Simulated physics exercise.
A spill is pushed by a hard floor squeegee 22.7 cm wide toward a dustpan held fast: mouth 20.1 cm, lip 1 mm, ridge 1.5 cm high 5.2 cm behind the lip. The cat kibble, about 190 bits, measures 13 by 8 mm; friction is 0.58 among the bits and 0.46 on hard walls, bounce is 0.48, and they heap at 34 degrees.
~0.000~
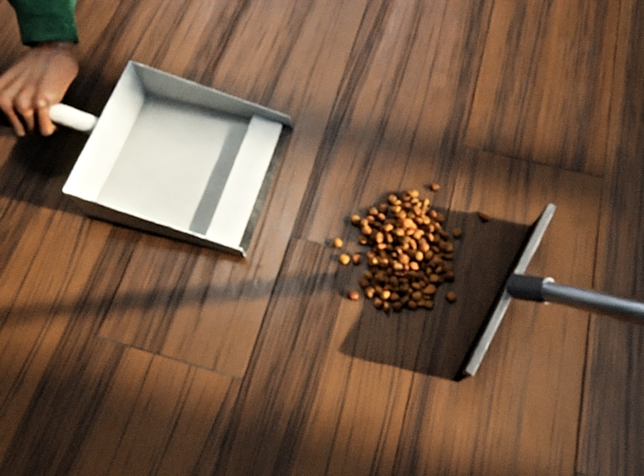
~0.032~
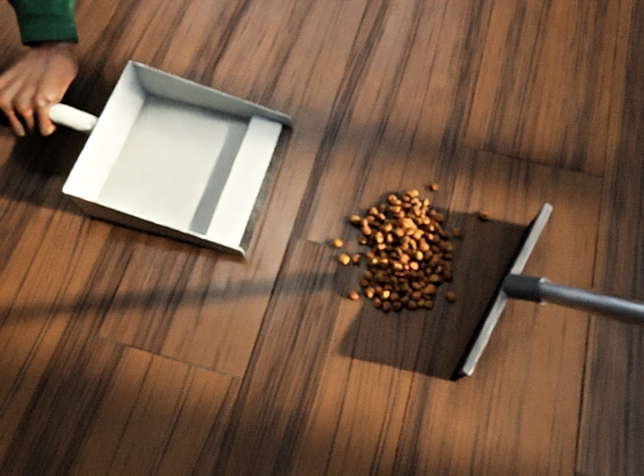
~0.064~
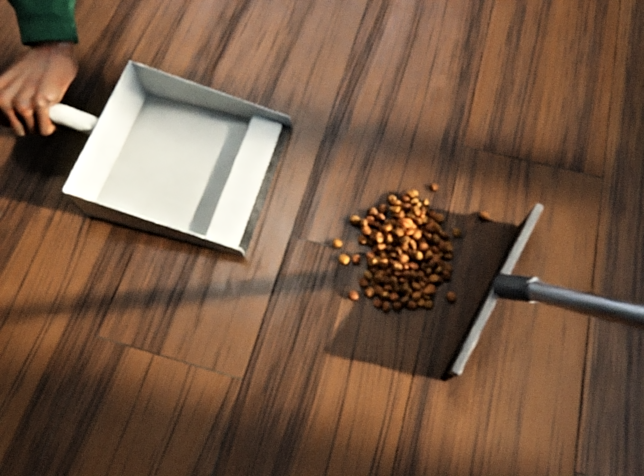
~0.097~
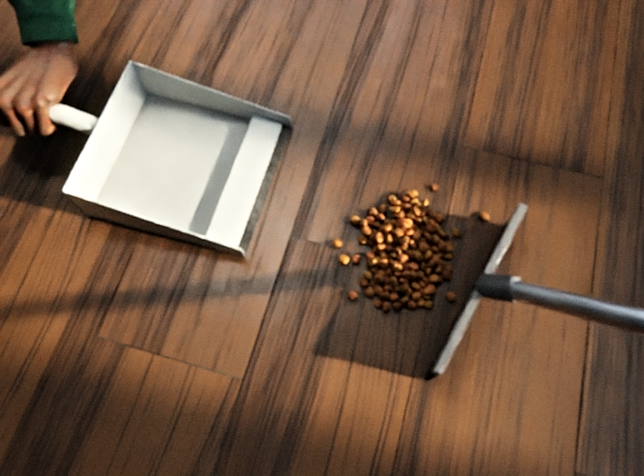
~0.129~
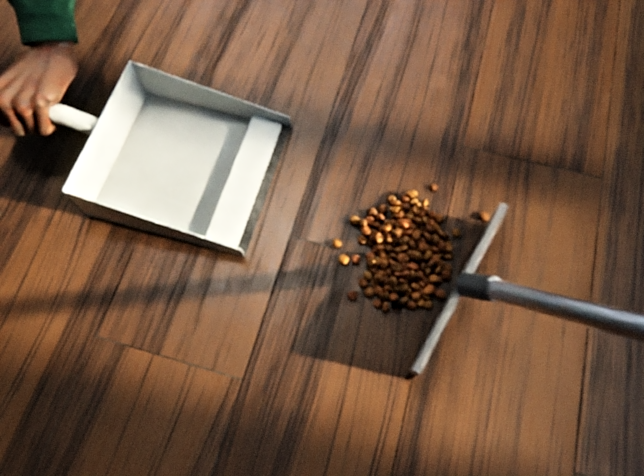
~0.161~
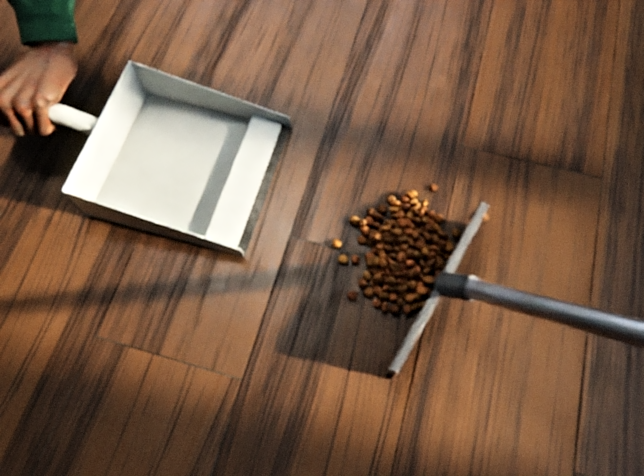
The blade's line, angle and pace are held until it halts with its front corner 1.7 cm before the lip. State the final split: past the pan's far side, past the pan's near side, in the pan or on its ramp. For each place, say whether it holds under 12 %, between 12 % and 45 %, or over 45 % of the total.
One by one: Far side: My money's on a low share; near side: My money's on a medium-sized share; pan: My money's on a low share.
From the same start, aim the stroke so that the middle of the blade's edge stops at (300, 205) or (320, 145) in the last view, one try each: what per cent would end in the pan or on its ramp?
Roughly 20 % and 25 %.
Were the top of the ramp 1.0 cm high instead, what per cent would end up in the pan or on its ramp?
Roughly 0 per cent.
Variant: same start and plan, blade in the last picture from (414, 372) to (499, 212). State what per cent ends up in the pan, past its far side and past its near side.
Pan 0; far 0; near 20.
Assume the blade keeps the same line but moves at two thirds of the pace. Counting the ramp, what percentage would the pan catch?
It would be around 0 percent.
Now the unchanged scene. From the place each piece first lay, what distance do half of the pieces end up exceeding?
Around 16 centimetres.
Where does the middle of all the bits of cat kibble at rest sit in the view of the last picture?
Resting centre estimate: Around (290, 213).
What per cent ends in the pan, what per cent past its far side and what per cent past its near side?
The far side gets 0, the near side 20 and the pan 0.
After 0.31 s, middle of the blade 14 cm from the lip; 0 % over the lip, far side 0 %, near side 15 %.
After 0.41 s, middle of the blade 7 cm from the lip; 0 % over the lip, far side 0 %, near side 15 %.
Then, at 0.65 s, middle of the blade 5 cm from the lip; 0 % over the lip, far side 0 %, near side 20 %.
In the end, at 1.1 s, far side 0 %, near side 20 %, pan 0 %, in front of the lip or behind the blade 75 %.
